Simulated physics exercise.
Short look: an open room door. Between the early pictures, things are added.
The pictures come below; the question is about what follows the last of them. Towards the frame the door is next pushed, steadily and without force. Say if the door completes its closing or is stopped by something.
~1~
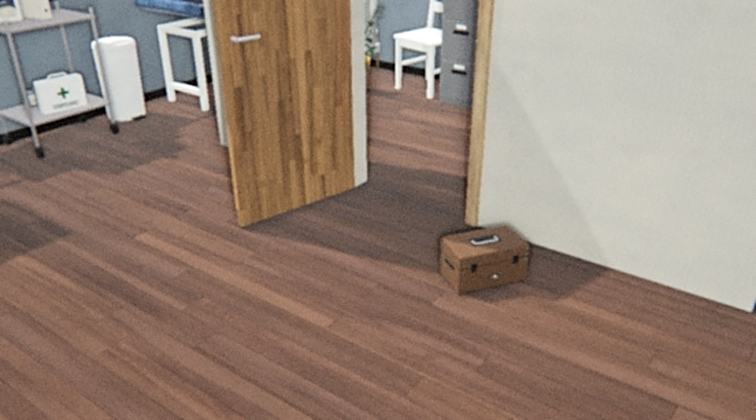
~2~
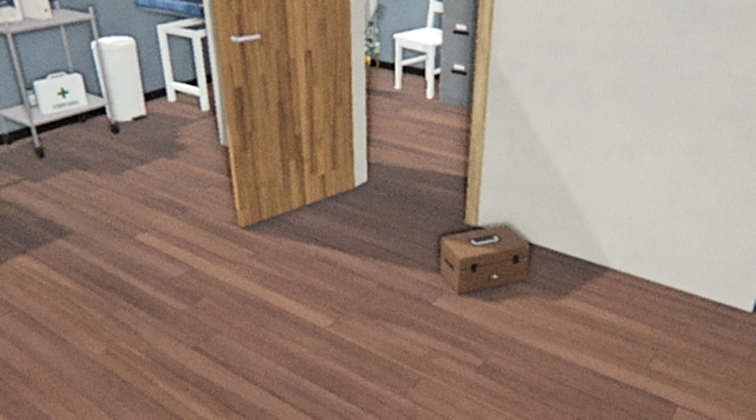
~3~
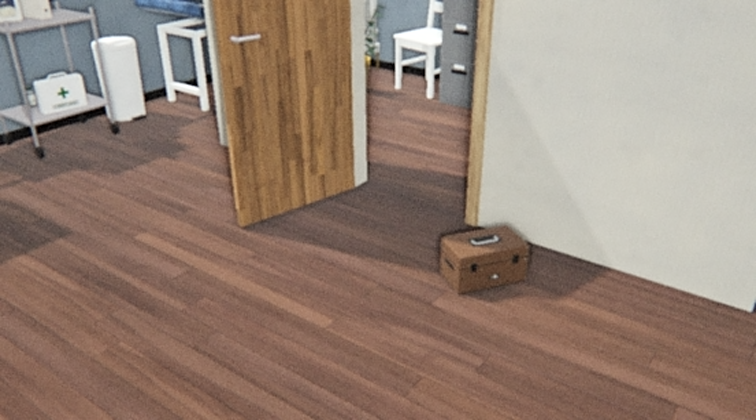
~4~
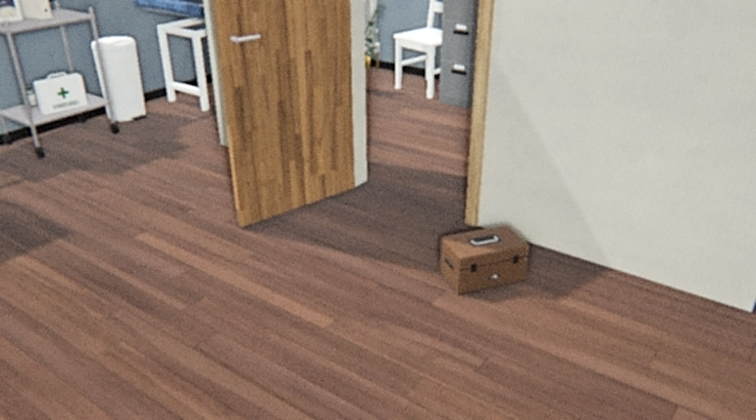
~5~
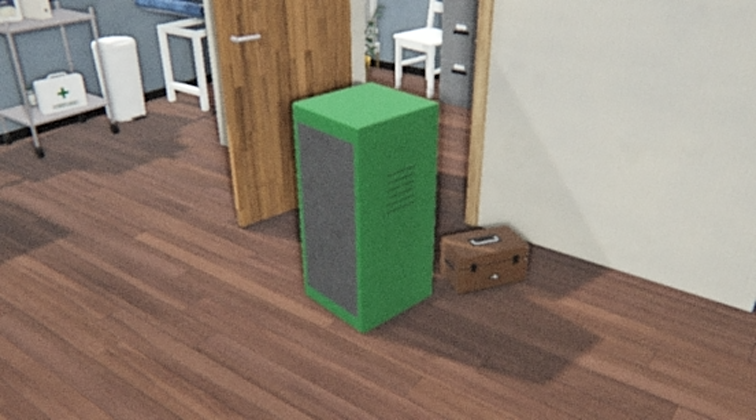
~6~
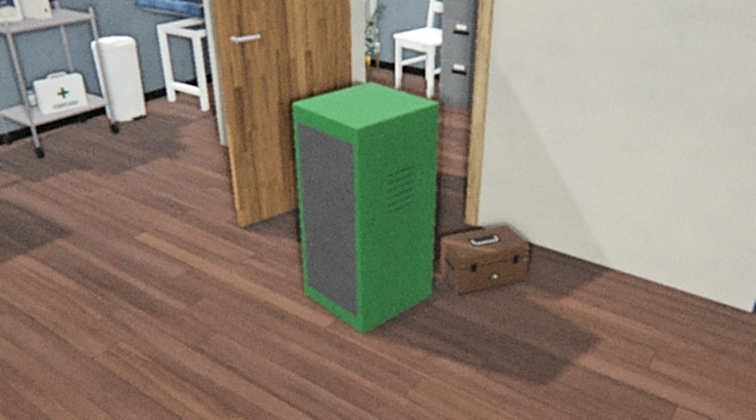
Sure enough, the door completes its swing here.
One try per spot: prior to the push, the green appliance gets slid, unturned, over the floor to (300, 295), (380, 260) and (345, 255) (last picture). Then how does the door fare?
It ends up closed first, gets caught second and gets caught third.
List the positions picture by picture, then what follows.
Door wide open and still; brown toolbox (483, 259), in the first frame.
Door wide open and still; brown toolbox (483, 259), in the second frame.
Door wide open and still; brown toolbox (483, 259), in the third frame.
Door wide open and still; brown toolbox (483, 259), in the fourth frame.
Door wide open and still; brown toolbox (483, 259), in the fifth frame.
Door wide open and still; green appliance (367, 206); brown toolbox (483, 259), in the sixth frame.
Then, 0.60 s past the last view, door 82° open.
Then, 1.00 s past the last view, door 50° open.
Then, 1.40 s past the last view, door 13° open.
Finally, door 0° open; both still in place. Final places as the last picture's camera would see them, green appliance near (367, 206).
